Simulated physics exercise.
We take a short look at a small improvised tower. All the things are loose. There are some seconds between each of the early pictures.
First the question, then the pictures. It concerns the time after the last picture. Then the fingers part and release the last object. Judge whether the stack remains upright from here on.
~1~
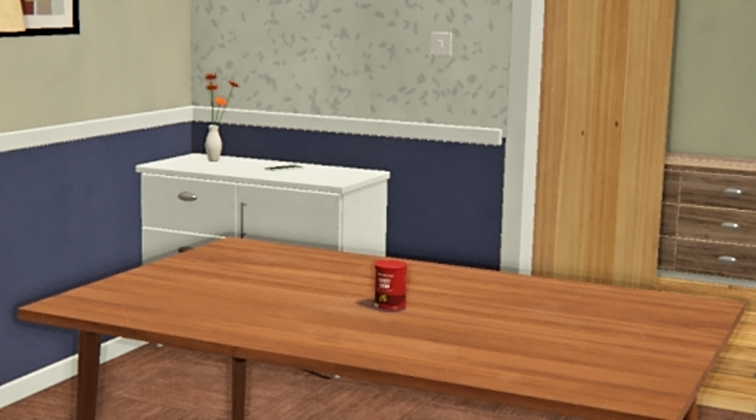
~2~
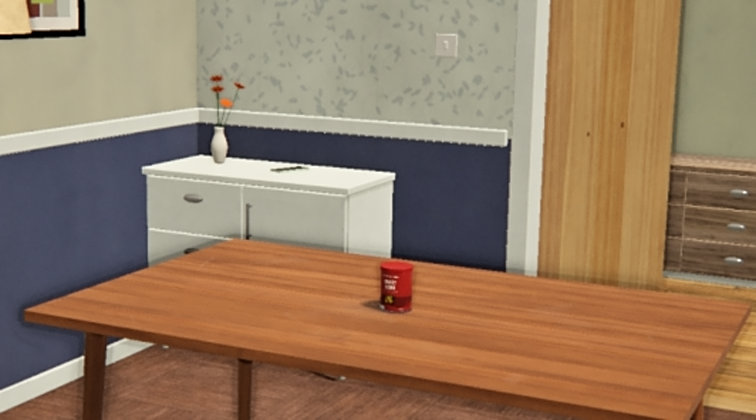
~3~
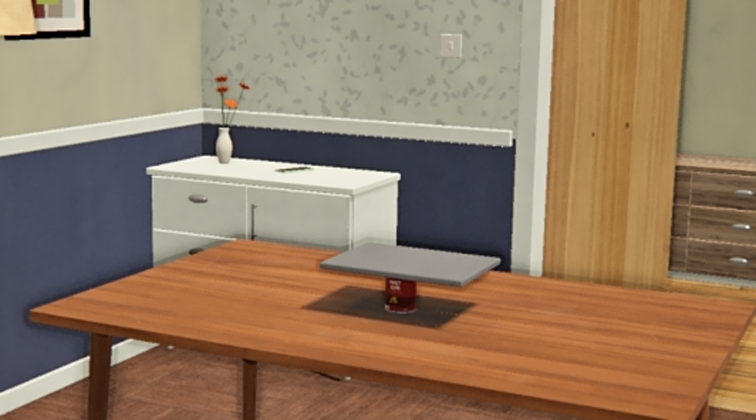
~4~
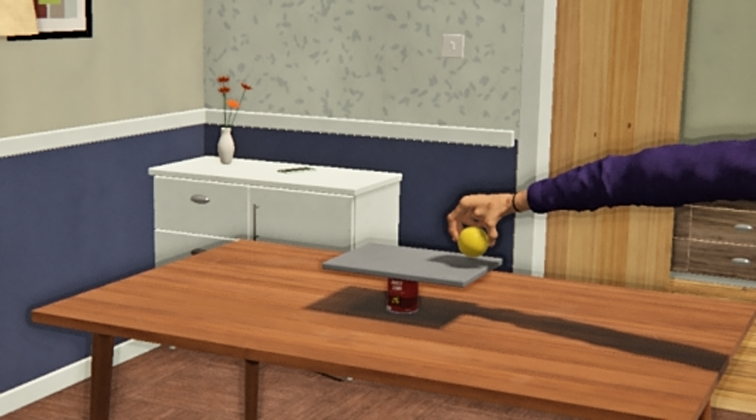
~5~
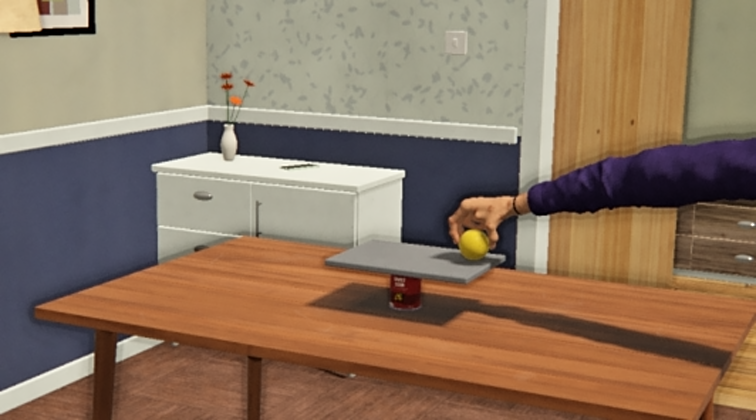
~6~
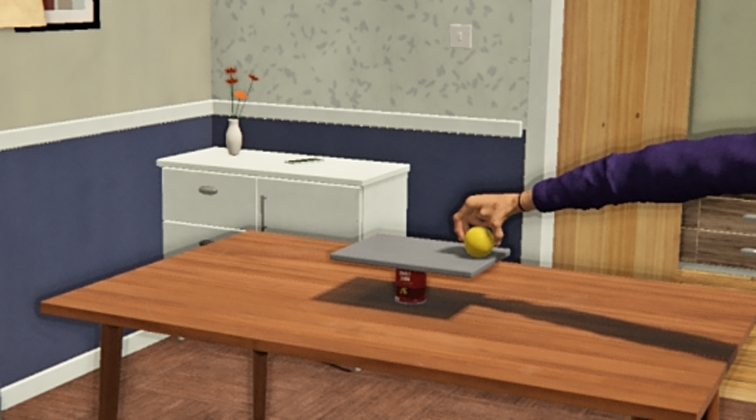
It falters.
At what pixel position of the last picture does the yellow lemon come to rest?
The object ends up somewhere around (565, 306).
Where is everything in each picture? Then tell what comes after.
The last thing is not in view yet, in the first frame.
The last thing is not in view yet, in the second frame.
The last thing is not in view yet; grey lid (411, 263), in the third frame.
On its way; yellow lemon (473, 242); grey lid (413, 264), in the fourth frame.
On its way; yellow lemon (474, 245); grey lid (416, 261), in the fifth frame.
Set down, still held; yellow lemon (479, 242); grey lid (421, 254), in the sixth frame.
Then, 0.40 s after the last picture, yellow lemon now fallen; grey lid tipped 40° from how it was.
Then, 0.60 s after the last picture, grey lid tipped 28° from how it was.
Then, 0.90 s after the last picture, grey lid now fallen.
At rest, fallen, grey lid and yellow lemon; red tin in place. Seen from the same camera at the end, yellow lemon near (565, 306). The stack comes apart.
